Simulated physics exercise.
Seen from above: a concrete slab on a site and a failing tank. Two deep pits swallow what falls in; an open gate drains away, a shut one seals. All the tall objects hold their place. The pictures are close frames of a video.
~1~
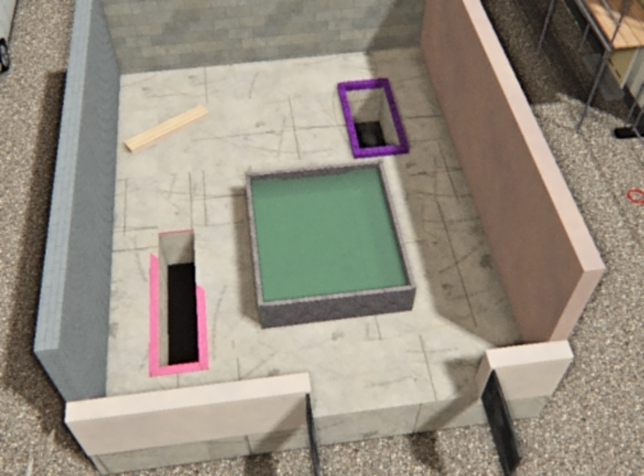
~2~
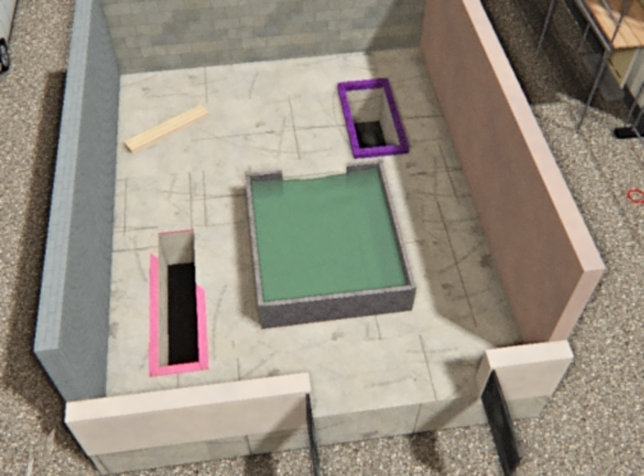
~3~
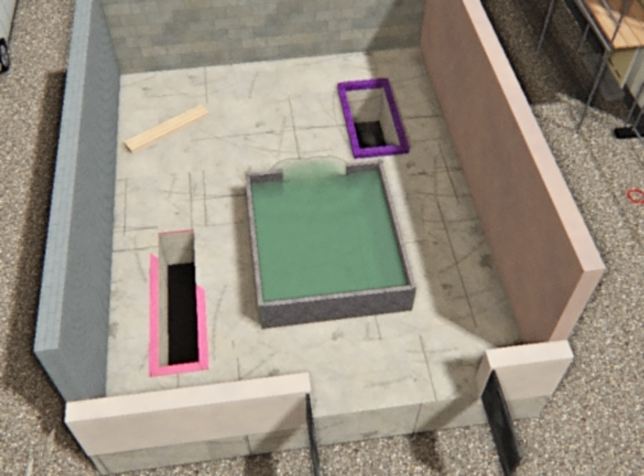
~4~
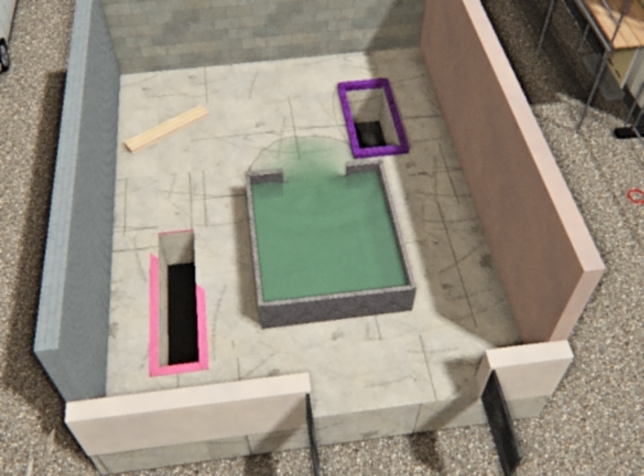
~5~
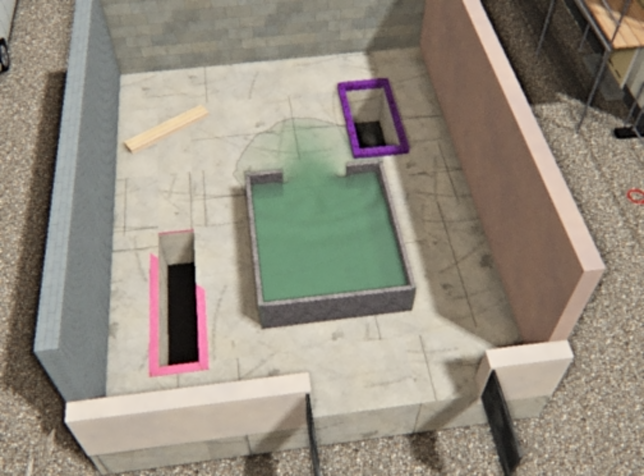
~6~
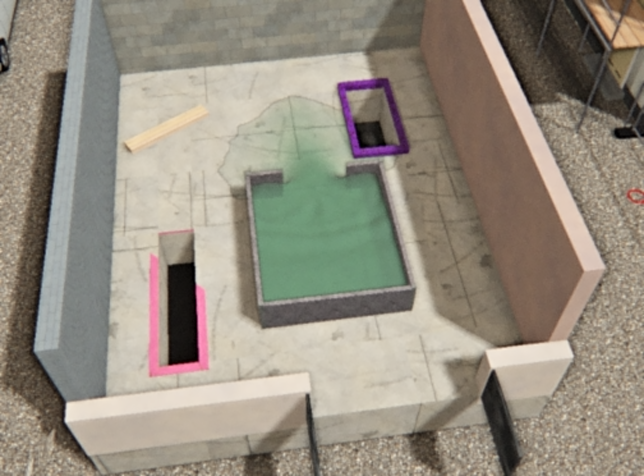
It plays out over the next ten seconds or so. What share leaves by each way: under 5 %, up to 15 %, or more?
In the end: The gate takes not even 5 %; the purple pit takes not even 5 %; the pink pit takes from 5 to 15 %.
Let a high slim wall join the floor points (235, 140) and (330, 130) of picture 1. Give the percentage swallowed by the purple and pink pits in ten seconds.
In per cent: Purple 10, pink 15.
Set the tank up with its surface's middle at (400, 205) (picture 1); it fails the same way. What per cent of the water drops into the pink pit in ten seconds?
Roughly, in per cent: Pink 4.
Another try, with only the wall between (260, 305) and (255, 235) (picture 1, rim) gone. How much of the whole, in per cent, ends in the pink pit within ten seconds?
Roughly, in per cent: Pink 80.
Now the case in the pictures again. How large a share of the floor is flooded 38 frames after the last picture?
I make it 65 per cent.
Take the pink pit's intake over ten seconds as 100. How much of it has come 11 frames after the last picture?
Close to 0 %.
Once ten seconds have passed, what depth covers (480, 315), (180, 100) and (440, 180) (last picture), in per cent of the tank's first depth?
In that order: 4, 20 and 6 per cent.
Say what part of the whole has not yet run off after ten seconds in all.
Some 88 per cent.
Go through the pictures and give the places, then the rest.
In the first picture, still water in the water tank at (325, 231).
In the second picture, the front is at a hidden place, out from the gap on the water tank's far side.
In the third picture, the front is at (280, 166), out from the gap on the water tank's far side.
In the fourth picture, the front is at (284, 142), out from the gap on the water tank's far side.
In the fifth picture, water pours out on the water tank's far side and has run to (294, 121).
In the sixth picture, water pours out on the water tank's far side and has run to (291, 100).
A moment on, water covers 25 % of the floor; the gate 0 %, the purple pit 0 %, the pink pit 0 %.
Next, water covers 30 % of the floor; the gate 0 %, the purple pit 1 %, the pink pit 0 %.
Then, water covers 40 % of the floor; the gate 0 %, the purple pit 1 %, the pink pit 0 %.
Later, water covers 65 % of the floor; the gate 0 %, the purple pit 1 %, the pink pit 2 %.
In the end, water covers 90 % of the floor; the gate 2 %, the purple pit 1 %, the pink pit 9 %.
